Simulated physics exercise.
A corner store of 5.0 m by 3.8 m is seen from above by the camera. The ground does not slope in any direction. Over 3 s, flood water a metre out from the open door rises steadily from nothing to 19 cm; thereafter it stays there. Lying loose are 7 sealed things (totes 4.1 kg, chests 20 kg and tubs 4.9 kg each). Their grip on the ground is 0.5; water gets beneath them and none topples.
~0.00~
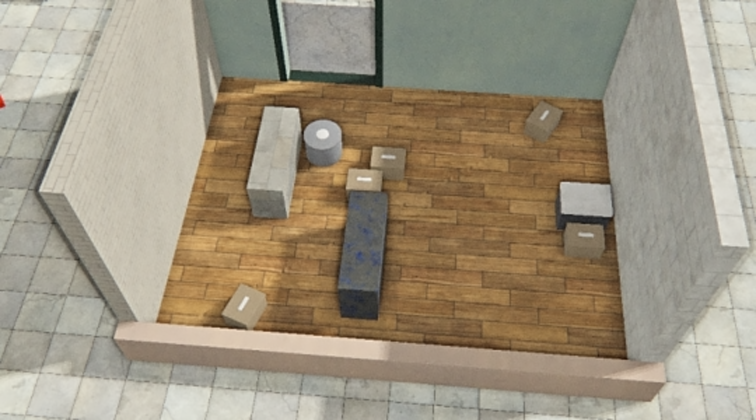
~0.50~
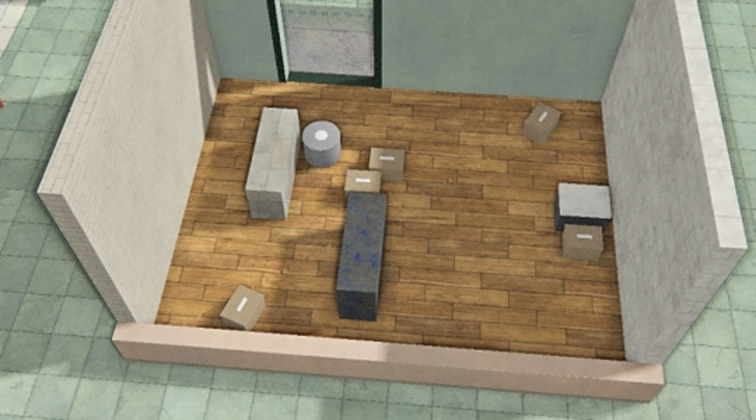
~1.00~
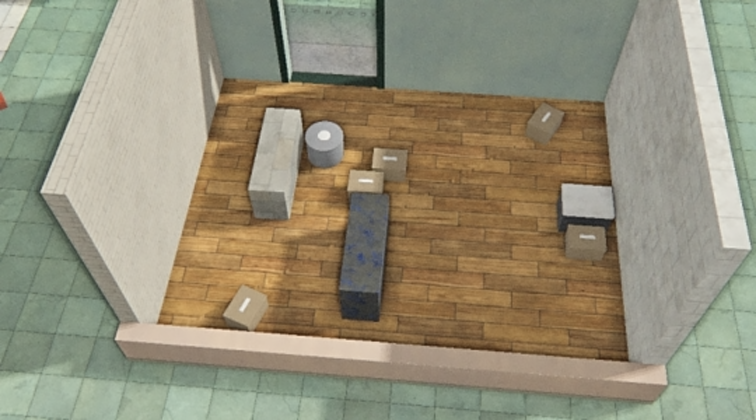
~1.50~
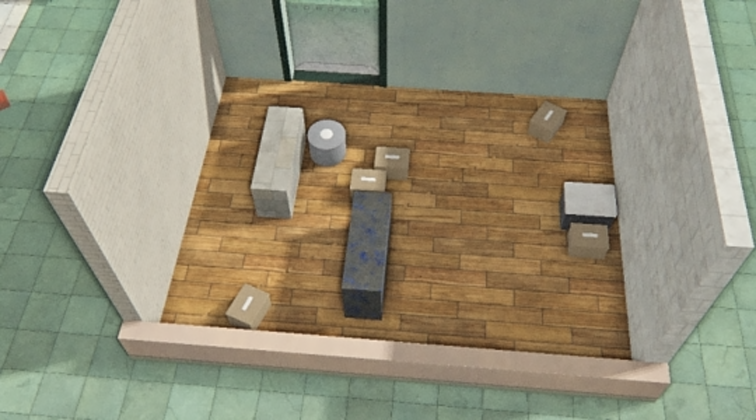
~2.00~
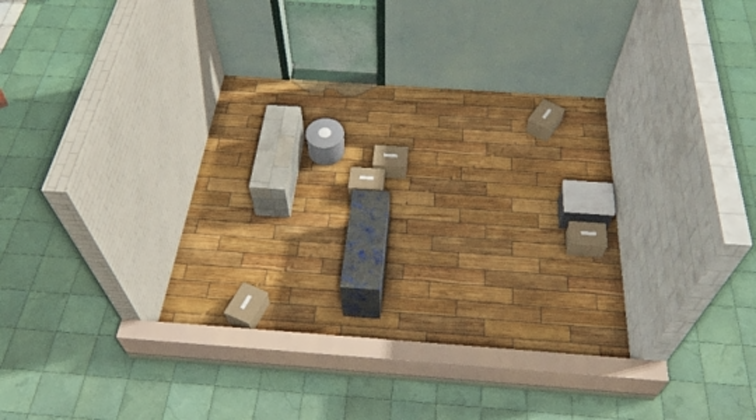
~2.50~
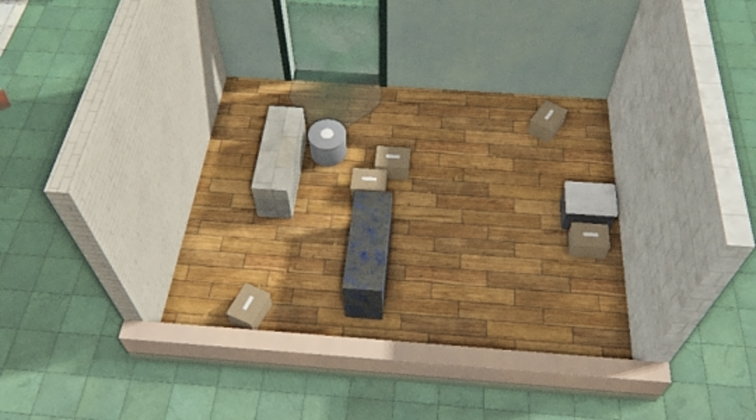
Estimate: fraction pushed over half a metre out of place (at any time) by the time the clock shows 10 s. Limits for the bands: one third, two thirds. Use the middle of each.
It looks set to land in the middle band, a third to two thirds.
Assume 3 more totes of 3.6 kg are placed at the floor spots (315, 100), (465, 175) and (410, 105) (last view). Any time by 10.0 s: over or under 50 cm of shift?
In order: Above the mark, below the mark, below the mark.
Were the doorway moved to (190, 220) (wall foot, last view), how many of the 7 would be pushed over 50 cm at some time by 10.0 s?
In that case the number is 4.
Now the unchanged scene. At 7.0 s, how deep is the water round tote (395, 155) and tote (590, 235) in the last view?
I'd estimate 4 cm for the first and 2 cm for the second.
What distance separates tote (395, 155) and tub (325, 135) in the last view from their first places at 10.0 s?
Shifts: 300 cm / 200 cm.
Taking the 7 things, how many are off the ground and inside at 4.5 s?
At that point I count 1.
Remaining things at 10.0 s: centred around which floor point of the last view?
Around (480, 241).
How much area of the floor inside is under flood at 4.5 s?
Close to 7.0 m2, I'd say.
After 3.5 s 0 of 7 are over 50 cm from their spots; 0 afloat.
After 4.5 s 2 of 7 are over 50 cm from their spots; 1 afloat.
After 7.0 s 4 of 7 are over 50 cm from their spots; 3 afloat.
After 10.0 s 4 of 7 are over 50 cm from their spots, and 4 have been at some point; 5 afloat.
